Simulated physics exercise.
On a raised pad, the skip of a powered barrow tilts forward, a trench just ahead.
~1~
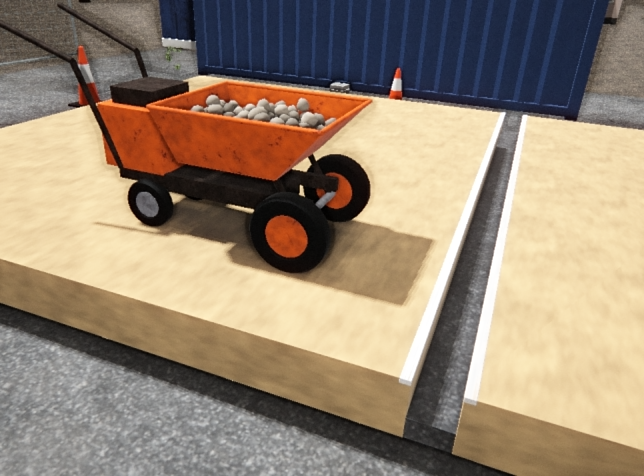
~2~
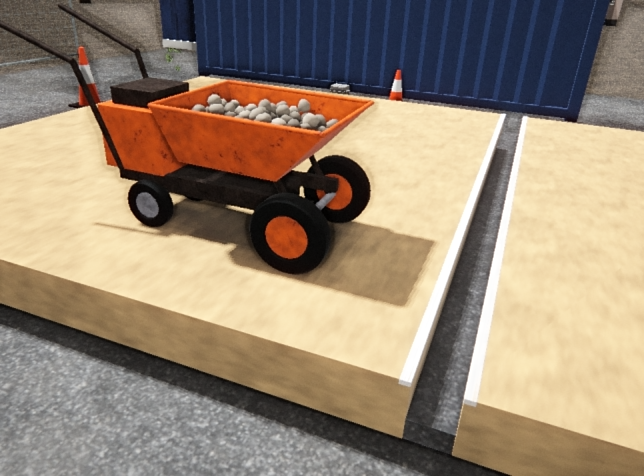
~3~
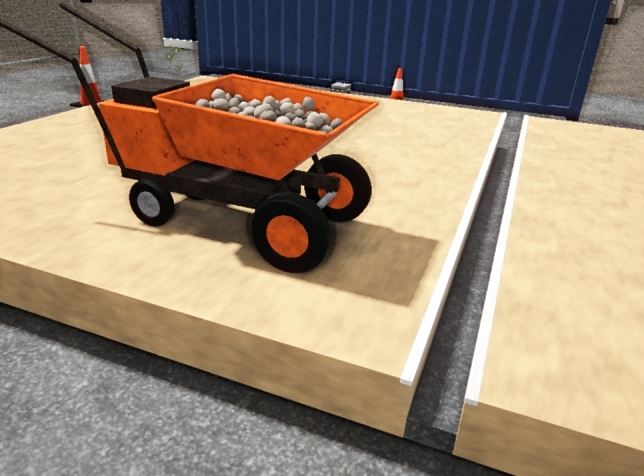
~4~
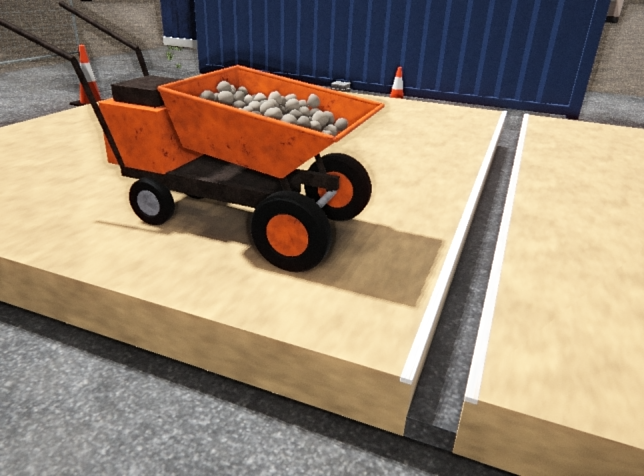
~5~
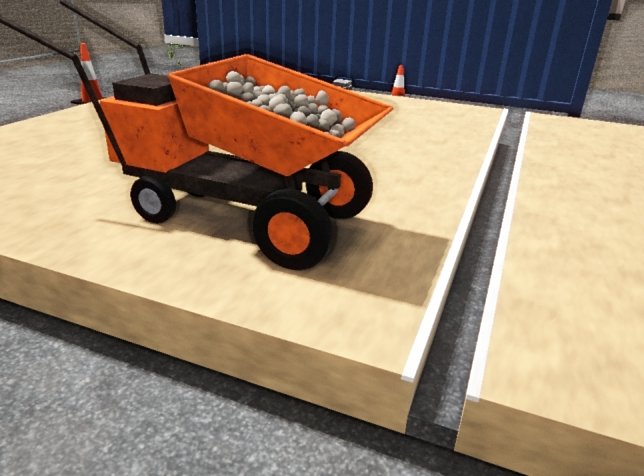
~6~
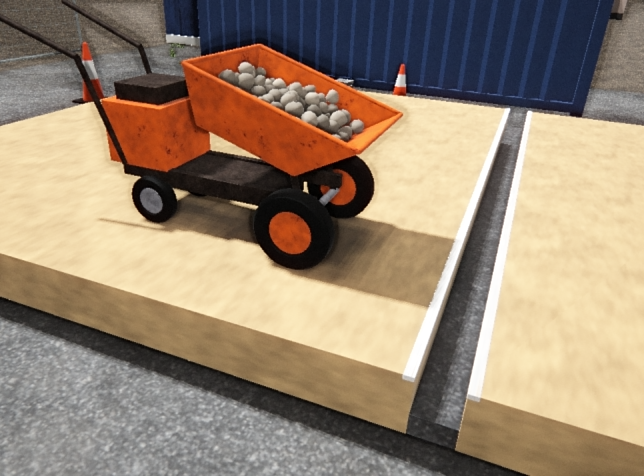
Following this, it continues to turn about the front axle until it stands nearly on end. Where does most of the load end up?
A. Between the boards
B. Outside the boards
Between the boards (A).
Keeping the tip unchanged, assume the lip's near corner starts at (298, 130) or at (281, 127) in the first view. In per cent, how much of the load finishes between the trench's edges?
50 per cent, then 50 per cent.
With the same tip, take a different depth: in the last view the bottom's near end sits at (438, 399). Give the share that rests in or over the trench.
I'd put it at about 40 in a hundred.
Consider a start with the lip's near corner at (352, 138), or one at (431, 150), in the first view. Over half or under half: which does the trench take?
At the first place over half, at the second the smaller part.
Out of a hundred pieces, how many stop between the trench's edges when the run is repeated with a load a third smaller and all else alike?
Close to 70 percent.
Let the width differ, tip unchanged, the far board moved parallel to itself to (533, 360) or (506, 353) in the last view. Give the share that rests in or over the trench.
First one: 90 per cent; second one: 80 per cent.
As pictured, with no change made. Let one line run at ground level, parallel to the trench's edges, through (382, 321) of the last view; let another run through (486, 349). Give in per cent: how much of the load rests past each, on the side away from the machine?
The first comes to 100 %, the second to 10 %.
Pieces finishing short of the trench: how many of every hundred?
My estimate is around 20 percent.
Soon after the last picture, skip tipped steeply; all in the skip.
A little later, skip tipped right over; about a third in the skip; about a quarter short of the trench; about a third in or heaped over the trench; a stray few beyond it; a stray few falling.
Later still, skip tipped right over; a stray few in the skip; about a quarter short of the trench; about two thirds in or heaped over the trench; a small part beyond it.
At rest, skip tipped right over; a stray few in the skip; about a quarter short of the trench; about two thirds in or heaped over the trench; a small part beyond it.
